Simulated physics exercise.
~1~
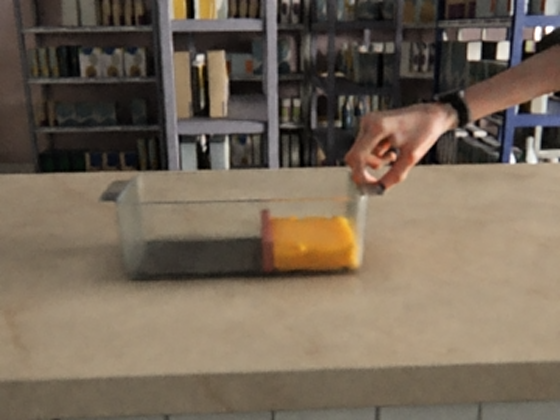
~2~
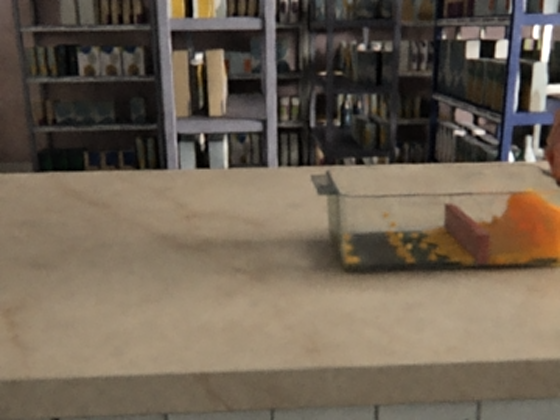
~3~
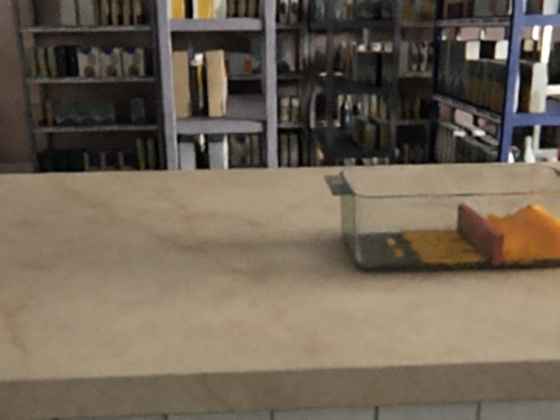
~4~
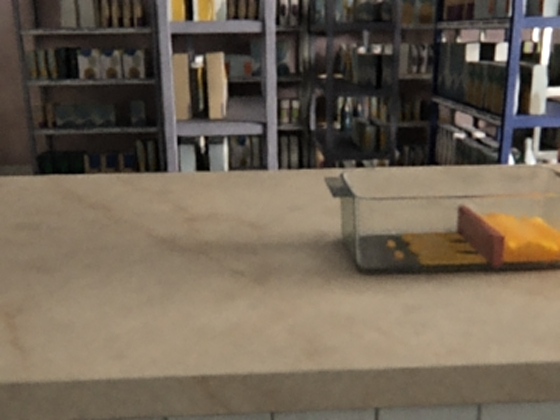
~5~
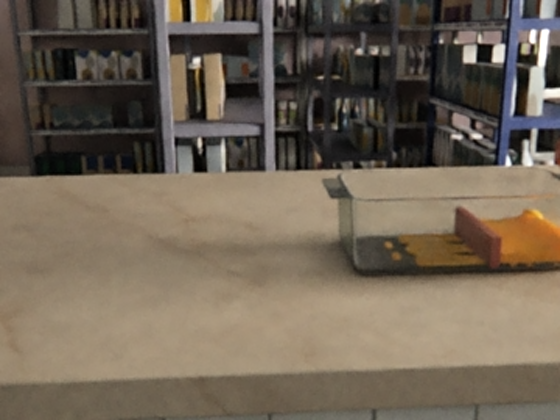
A hand pulls a divided glass tub rightwards, and some orange juice spills into its left side.
